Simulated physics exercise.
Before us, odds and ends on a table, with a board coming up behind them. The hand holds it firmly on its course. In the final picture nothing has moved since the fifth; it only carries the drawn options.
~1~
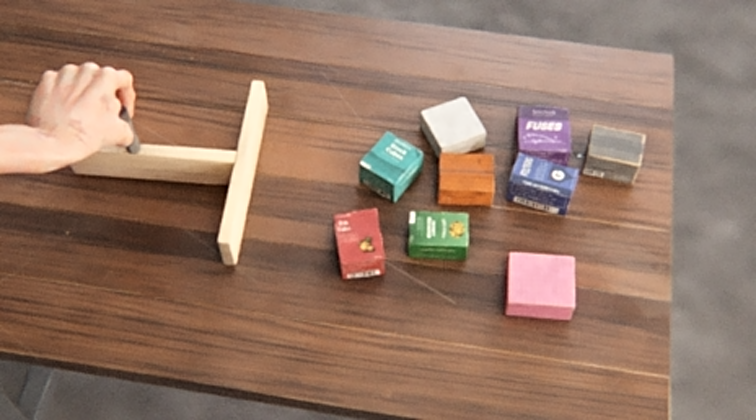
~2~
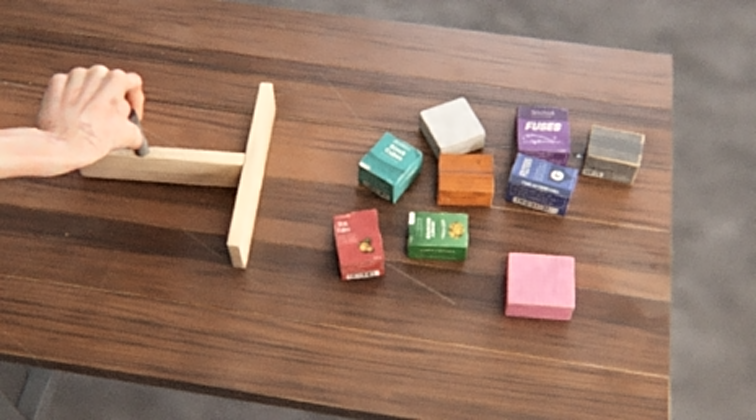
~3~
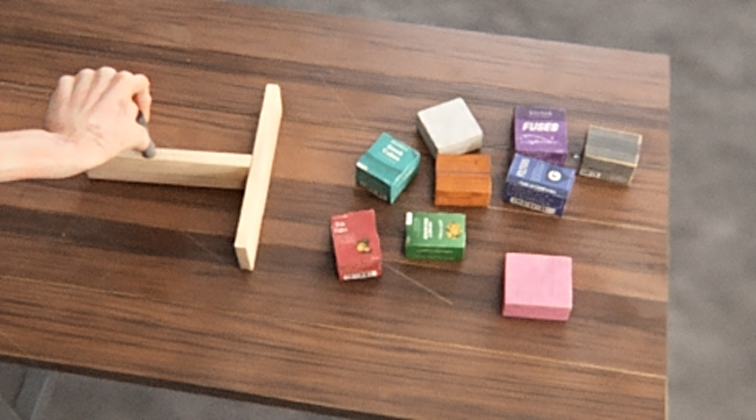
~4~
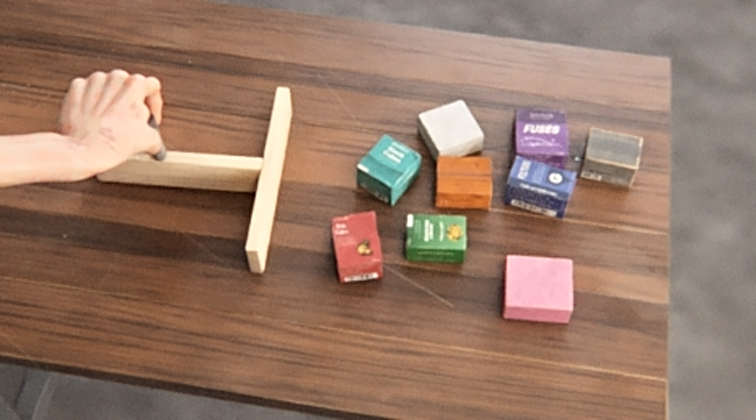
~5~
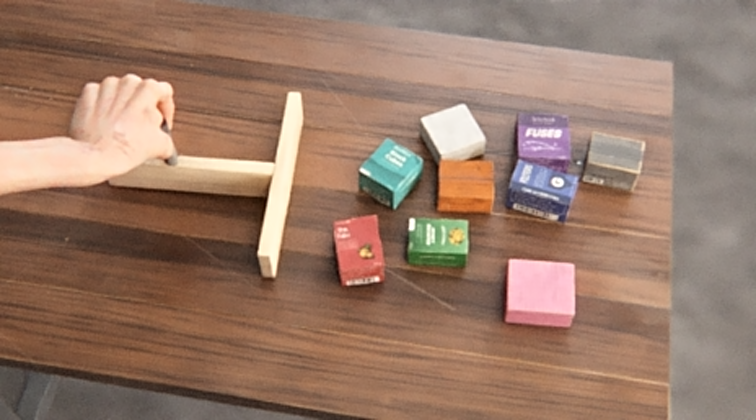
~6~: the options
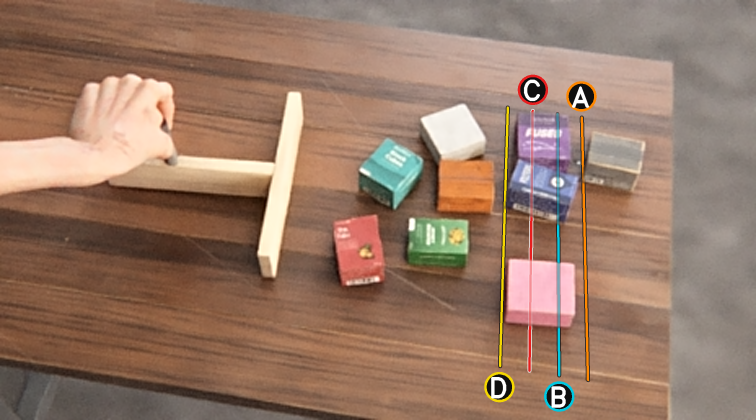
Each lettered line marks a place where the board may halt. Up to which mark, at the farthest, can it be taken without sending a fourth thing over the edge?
The farthest such stop is A.
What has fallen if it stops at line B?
The blue box goes over.
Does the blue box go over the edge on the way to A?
Yes.
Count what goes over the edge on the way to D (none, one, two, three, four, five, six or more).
The count is none.
On the marked copy, A at (585, 237); B at (558, 233); C at (531, 229); D at (504, 225).
Taking A. A third of the way, board (388, 184); white block (456, 129); red box (410, 261).
Two thirds of the way, board (500, 200); blue box (638, 202); grey box (626, 162).
When it is over, board (586, 213); blue box over the edge; grey box (669, 162); one fallen.
As for the rest, B is within the limit but short; C is within the limit but short; D is within the limit but short.
